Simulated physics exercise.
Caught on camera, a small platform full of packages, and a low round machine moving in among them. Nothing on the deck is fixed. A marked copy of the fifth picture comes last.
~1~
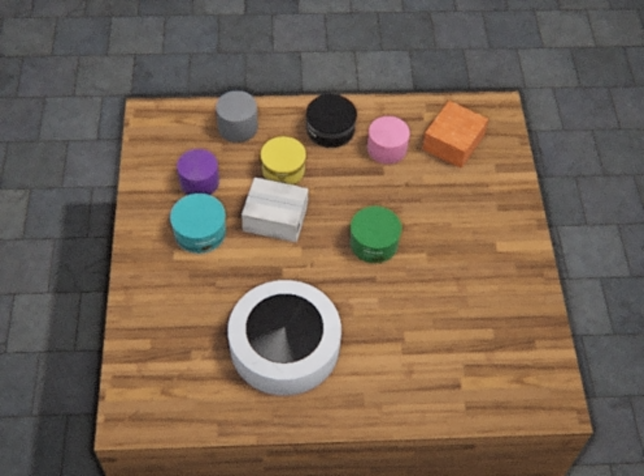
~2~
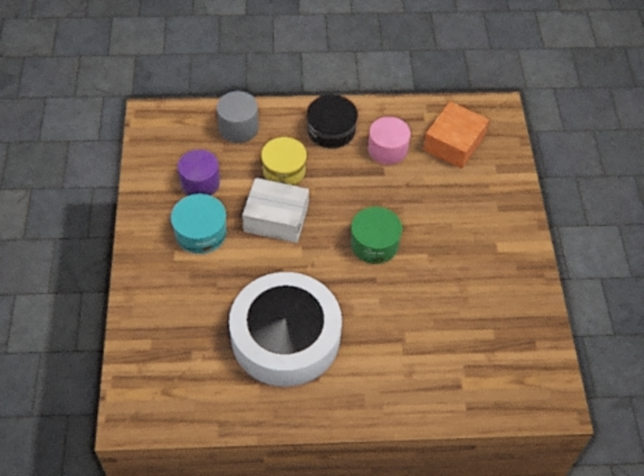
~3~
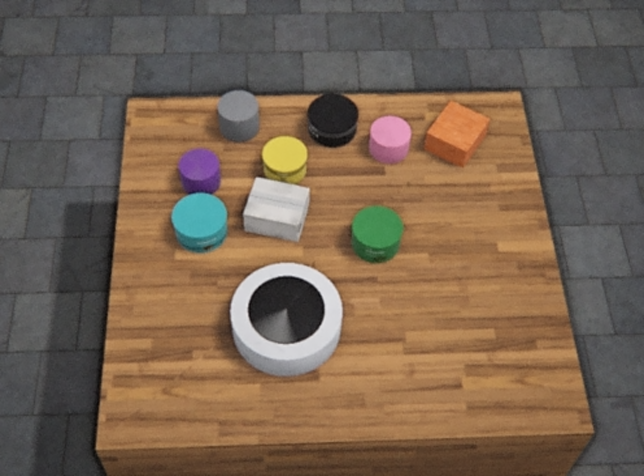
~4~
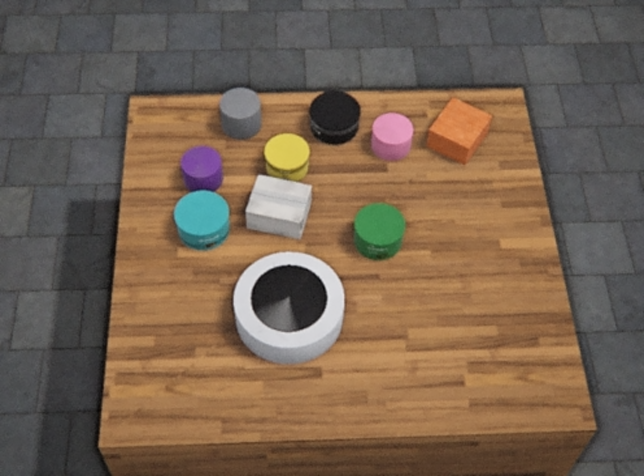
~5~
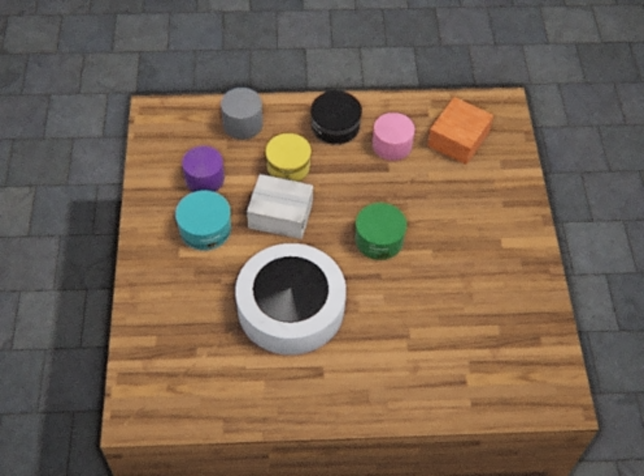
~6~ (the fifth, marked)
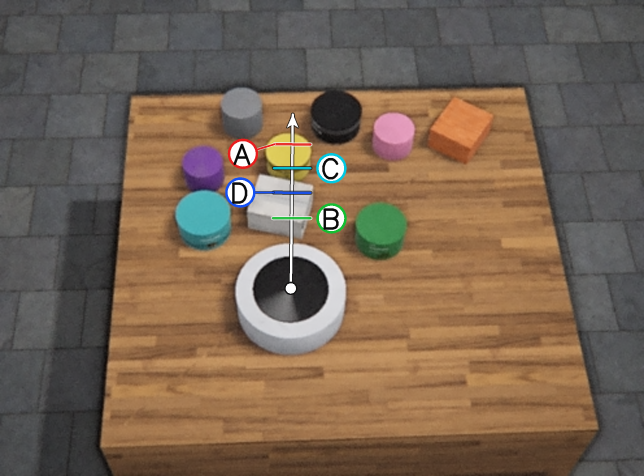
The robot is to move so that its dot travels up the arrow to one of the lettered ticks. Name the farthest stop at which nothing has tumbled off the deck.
The farthest safe stop is C.
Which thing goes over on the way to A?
The yellow pail.
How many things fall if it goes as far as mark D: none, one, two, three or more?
The count is none.
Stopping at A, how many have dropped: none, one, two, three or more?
One.
On the marked copy, A at (293, 144); B at (291, 218); C at (292, 168); D at (292, 193); the arrow from (291, 288) to (293, 115); the white dot at (291, 288).
Taking C. A third of the way, robot (291, 252); white box (276, 193); grey canister (242, 114).
Two thirds of the way, robot (292, 209); yellow pail (283, 119); white box (275, 154).
When it is over, robot (292, 179); yellow pail (277, 92); grey canister (237, 102); nothing has fallen.
As for the rest, A drops the yellow pail; B is safe but short; D is safe but short.
